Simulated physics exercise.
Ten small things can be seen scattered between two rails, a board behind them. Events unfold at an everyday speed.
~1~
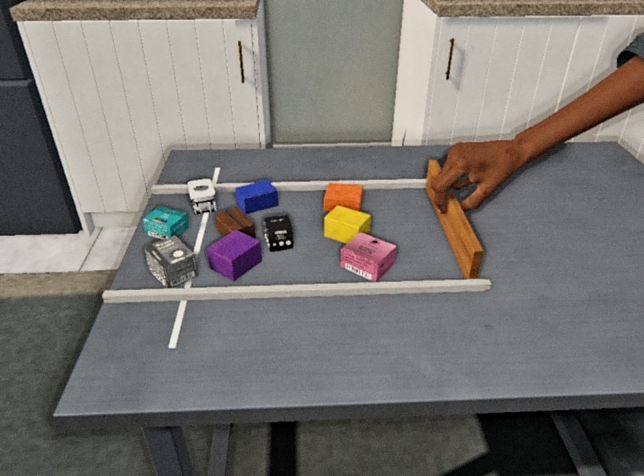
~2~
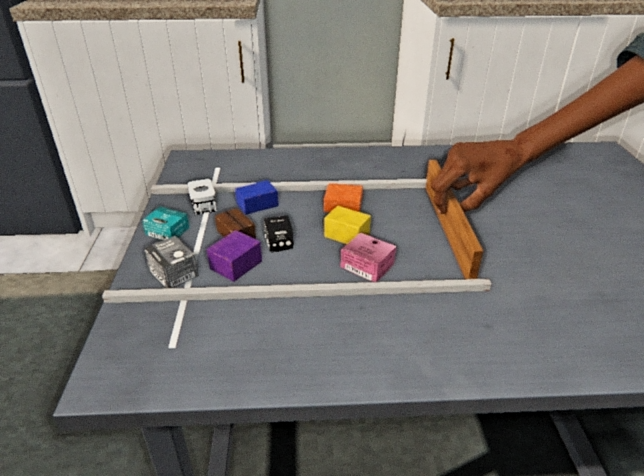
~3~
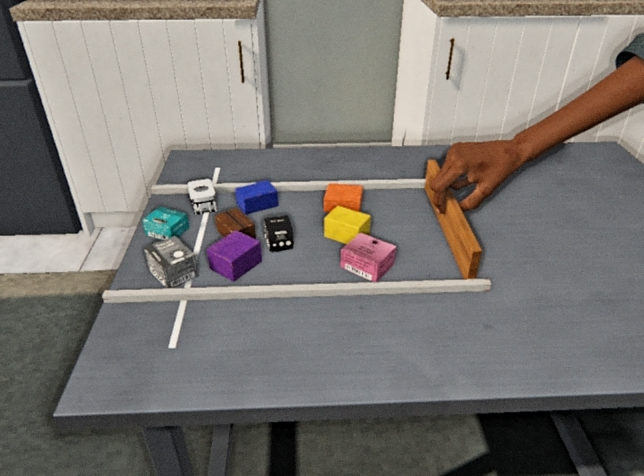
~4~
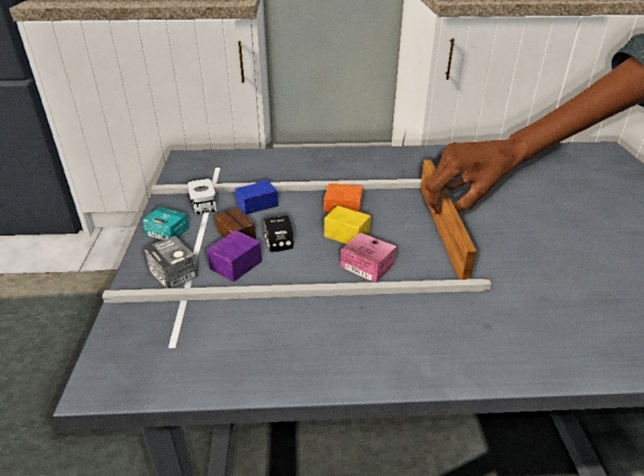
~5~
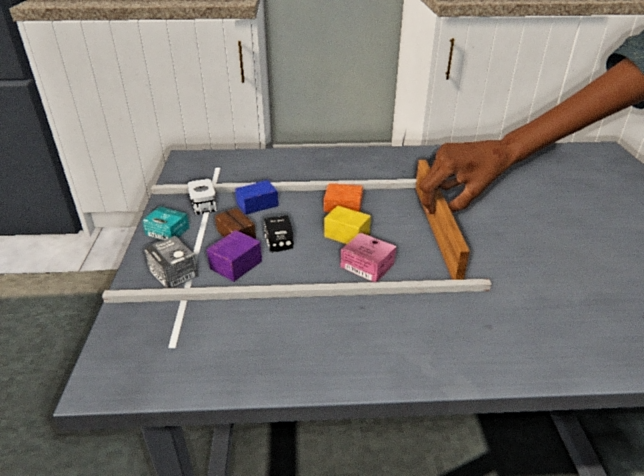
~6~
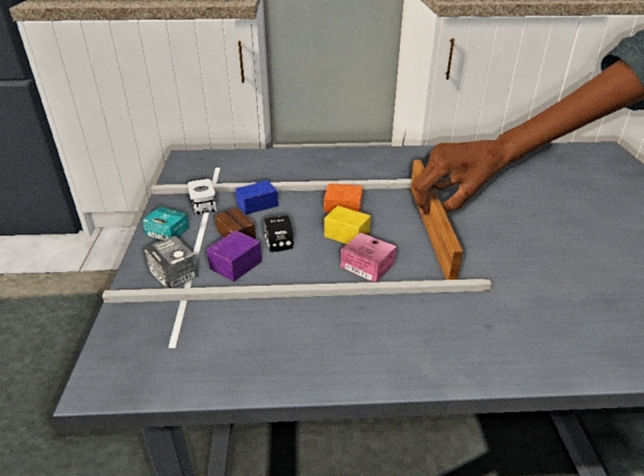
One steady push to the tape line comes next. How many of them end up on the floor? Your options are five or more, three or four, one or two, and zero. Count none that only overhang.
My pick is three or four.
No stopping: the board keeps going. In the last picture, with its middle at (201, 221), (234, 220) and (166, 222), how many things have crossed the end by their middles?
The counts are 3, 0 and 7, in that order.
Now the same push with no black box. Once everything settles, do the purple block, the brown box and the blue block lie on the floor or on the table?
The purple block remains - the brown box remains - the blue block remains.
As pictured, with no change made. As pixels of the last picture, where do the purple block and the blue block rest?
The purple block comes to rest at (136, 253), and the blue block comes to rest at (155, 196).
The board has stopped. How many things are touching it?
That makes 3.
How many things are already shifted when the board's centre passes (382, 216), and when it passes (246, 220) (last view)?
Moved so far: 1, later 10.
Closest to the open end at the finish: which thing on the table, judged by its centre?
That one is the blue block.
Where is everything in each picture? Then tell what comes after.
In the first frame, turquoise box (166, 224); grey box (171, 262); white case (202, 197); board (450, 215); tape (200, 237).
In the second frame, grey box (171, 262); pink box (368, 257).
In the third frame, white case (202, 197); brown box (236, 227).
In the fourth frame, turquoise box (166, 224); purple block (235, 256).
In the fifth frame, grey box (171, 262); orange block (344, 198).
In the sixth frame, turquoise box (166, 224); grey box (171, 262); white case (202, 197); board (433, 215); tape (200, 237).
Soon after, none off yet; turquoise box at rest near (166, 224); grey box at rest near (171, 262); white case at rest near (202, 197).
At rest, the number that fall off is three or four; fallen, white case, grey box and turquoise box.
